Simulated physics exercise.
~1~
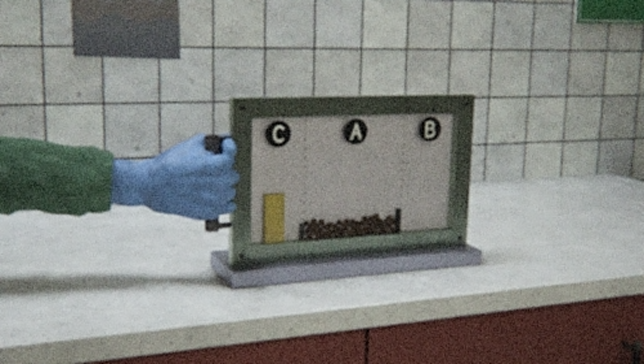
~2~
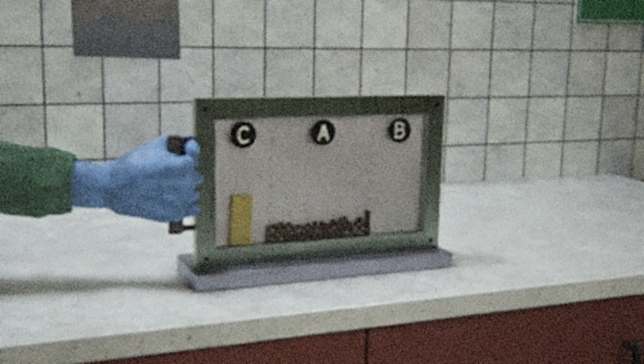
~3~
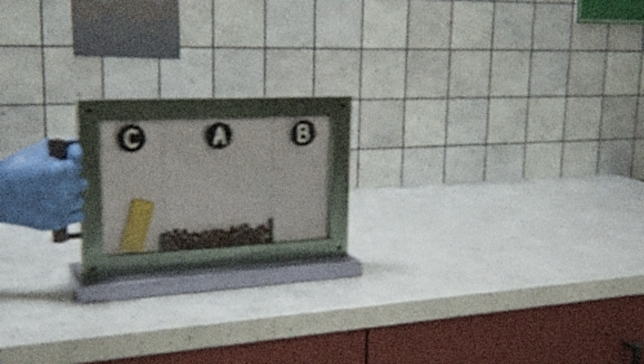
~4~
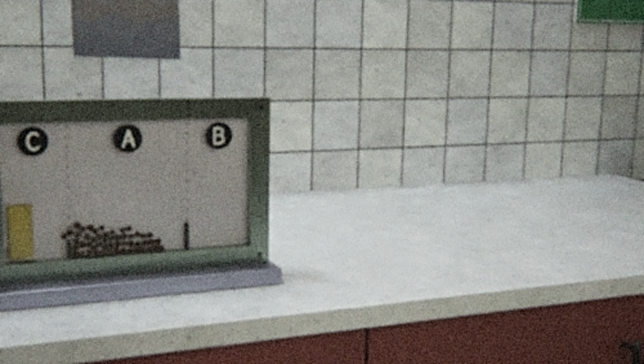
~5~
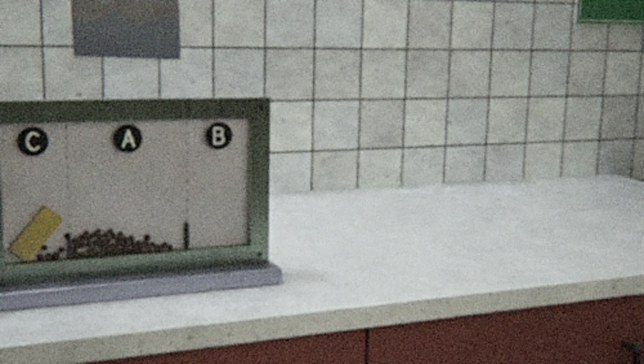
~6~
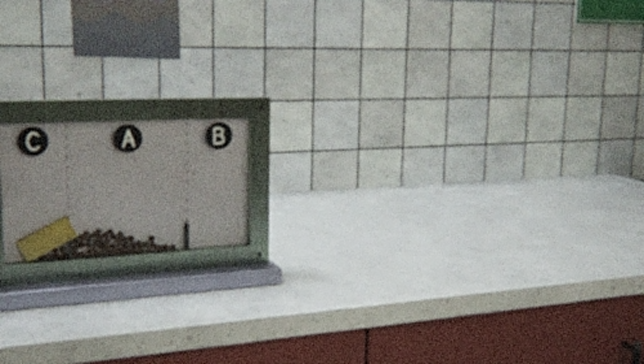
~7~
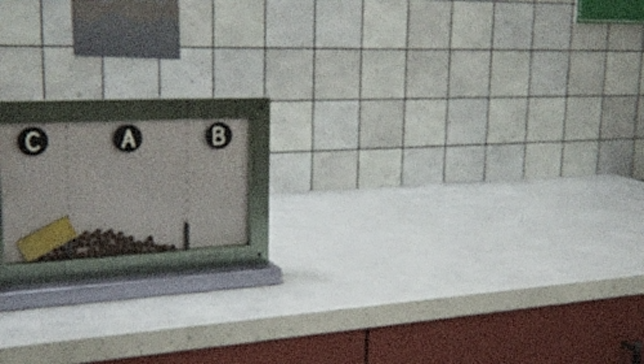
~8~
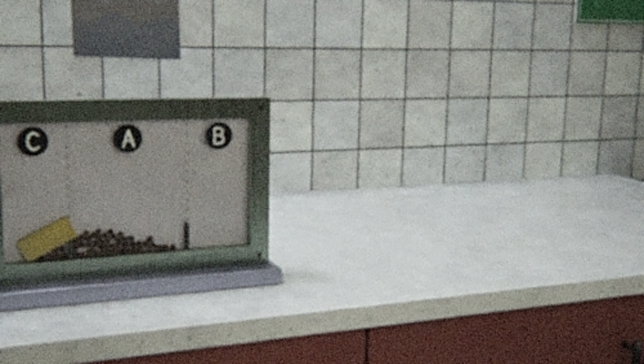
The flat case slides left, stops, and its yellow block topples right against the dark beads.
